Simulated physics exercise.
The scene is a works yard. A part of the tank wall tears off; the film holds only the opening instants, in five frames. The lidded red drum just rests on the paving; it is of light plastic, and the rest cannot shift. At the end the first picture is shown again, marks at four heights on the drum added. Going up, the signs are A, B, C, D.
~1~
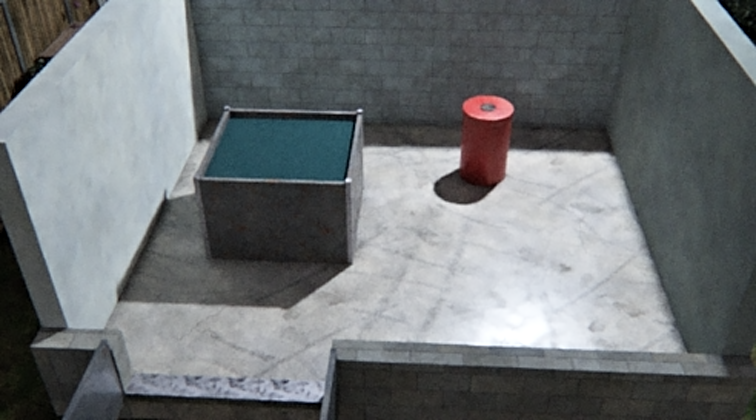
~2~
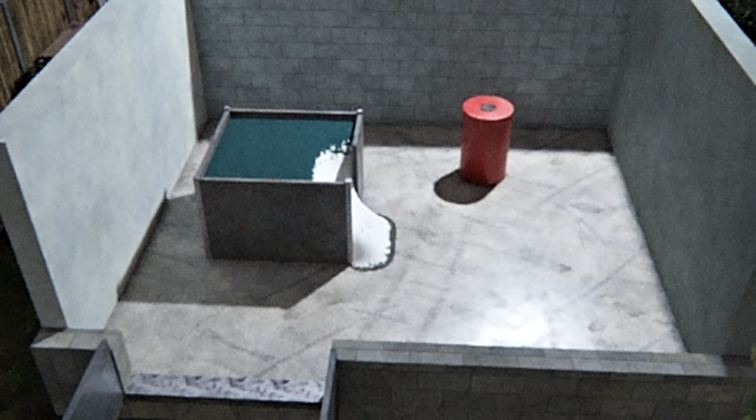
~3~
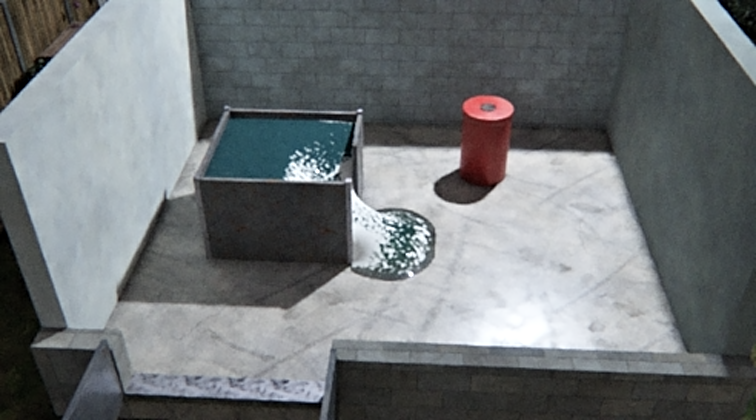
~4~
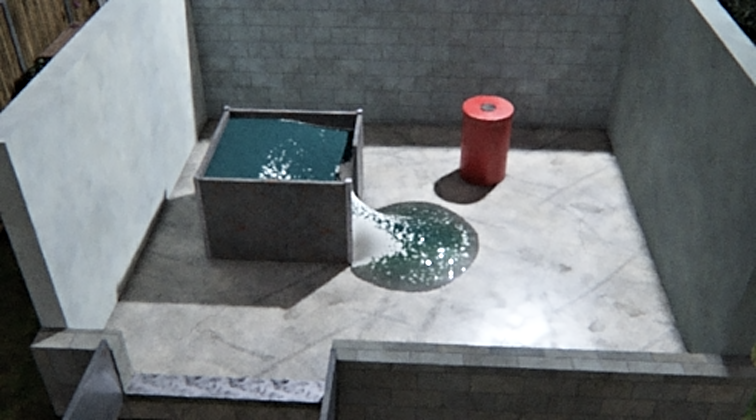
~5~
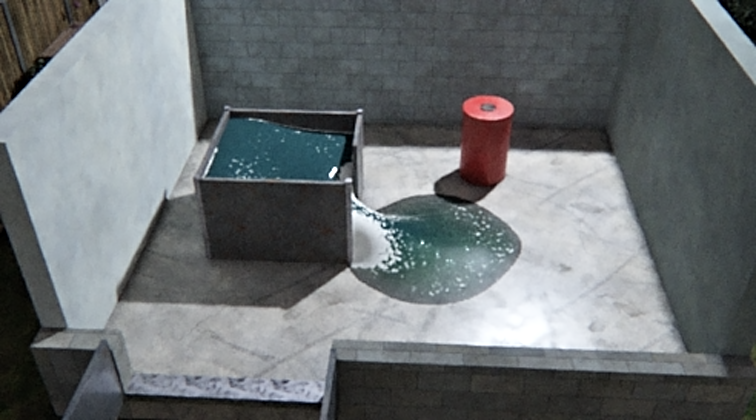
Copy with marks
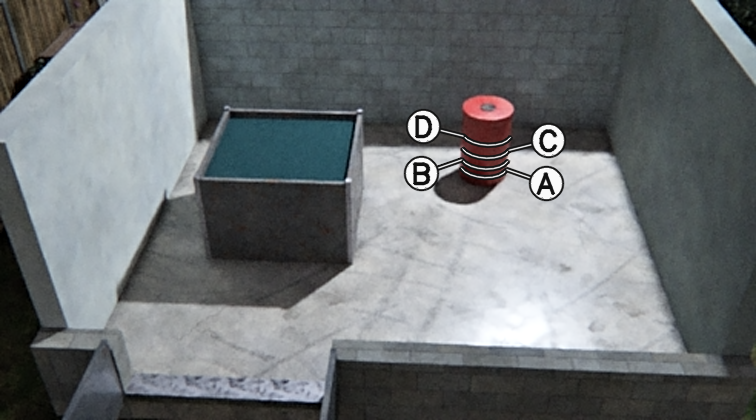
Teal water pours out through the right side of a square grey tank in a walled works yard, seen from above by a still camera. The tank stands left of centre on pale, stained concrete, with a red drum to its right near the back block wall. The water gushes out white, then spreads rightward in a widening, foam-flecked dark green pool while the tank's level drops slightly.
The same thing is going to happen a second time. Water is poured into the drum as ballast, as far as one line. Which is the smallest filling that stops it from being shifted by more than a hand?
I would pick level A.
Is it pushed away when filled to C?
No, not at all.
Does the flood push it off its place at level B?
No, not at all.
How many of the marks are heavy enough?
All of them.
On the marked copy, A at (484, 177); B at (485, 169); C at (486, 158); D at (487, 145); from the bottom up A, B, C, D.
Choosing A, it does not move.
Choosing B, it does not move.
Choosing C, it does not move.
Choosing D, it does not move.
